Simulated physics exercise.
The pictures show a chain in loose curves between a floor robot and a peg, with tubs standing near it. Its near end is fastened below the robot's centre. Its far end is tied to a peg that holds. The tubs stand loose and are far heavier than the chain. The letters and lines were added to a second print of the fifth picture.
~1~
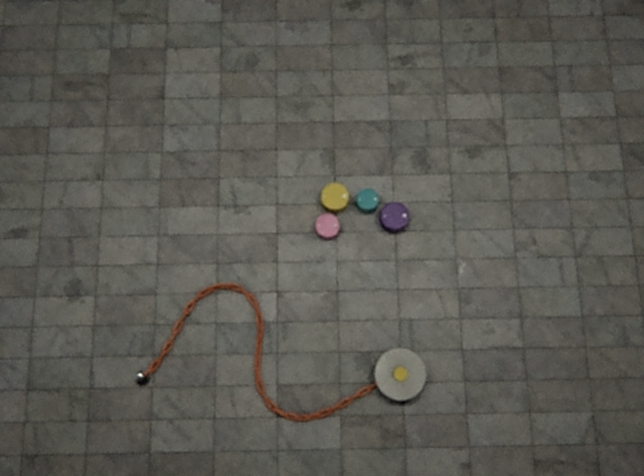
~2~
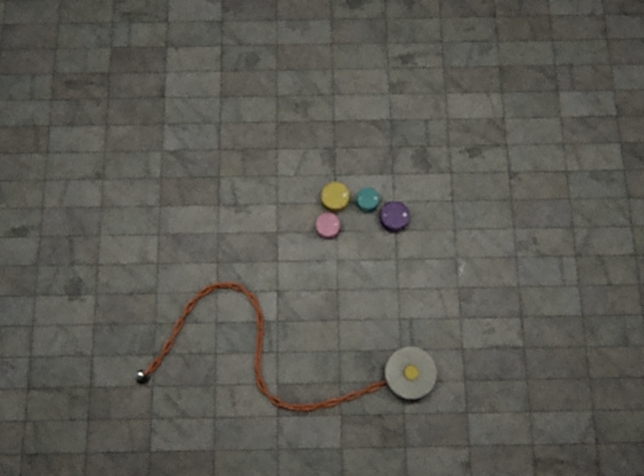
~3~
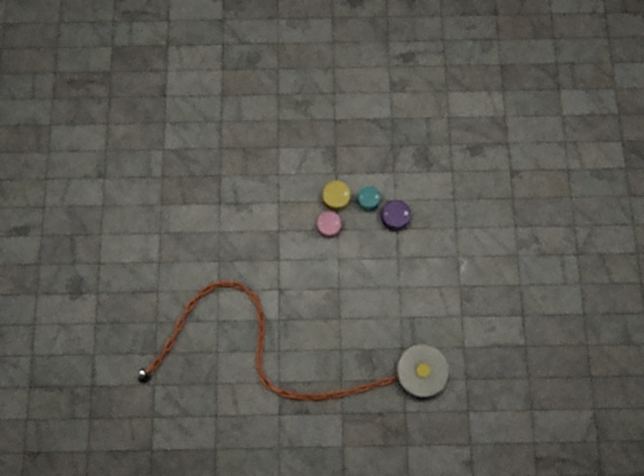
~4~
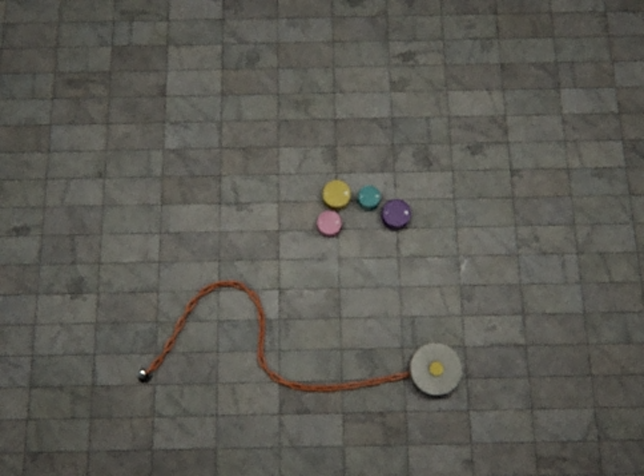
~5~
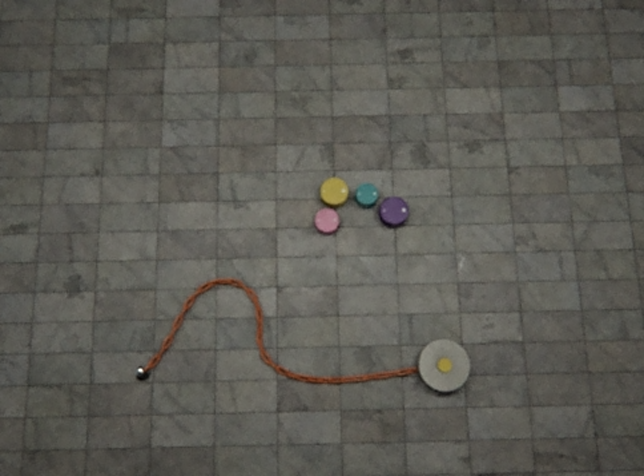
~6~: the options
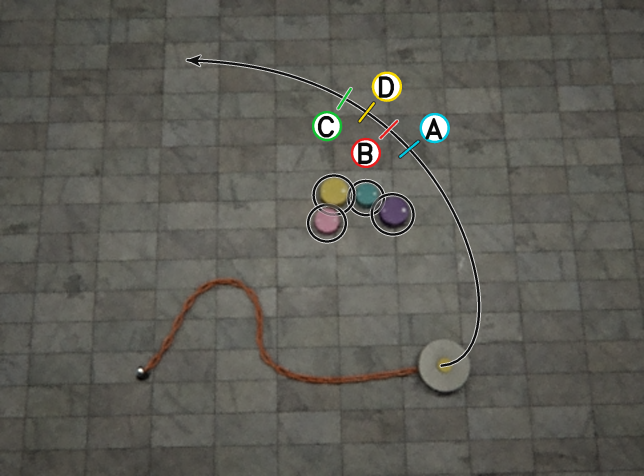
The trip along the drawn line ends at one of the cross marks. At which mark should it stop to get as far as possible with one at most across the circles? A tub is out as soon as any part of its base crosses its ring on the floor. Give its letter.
It can go as far as B.
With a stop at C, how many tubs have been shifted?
Three.
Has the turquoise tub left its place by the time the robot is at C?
By then, yes.
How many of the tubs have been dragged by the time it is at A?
The count is none.
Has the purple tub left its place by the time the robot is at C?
Yes.
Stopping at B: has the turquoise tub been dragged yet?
No.
On the marked copy, A at (409, 149); B at (389, 129); C at (345, 99); D at (367, 112); the route from (442, 366) via (404, 144) to (187, 60).
Following B. Soon after the start, robot (479, 281).
Later, robot (443, 189).
In the end, robot (390, 126); purple tub (387, 209); none over the rings.
As for the rest, A is within the limit but short; C has three over the rings; D has two over the rings.
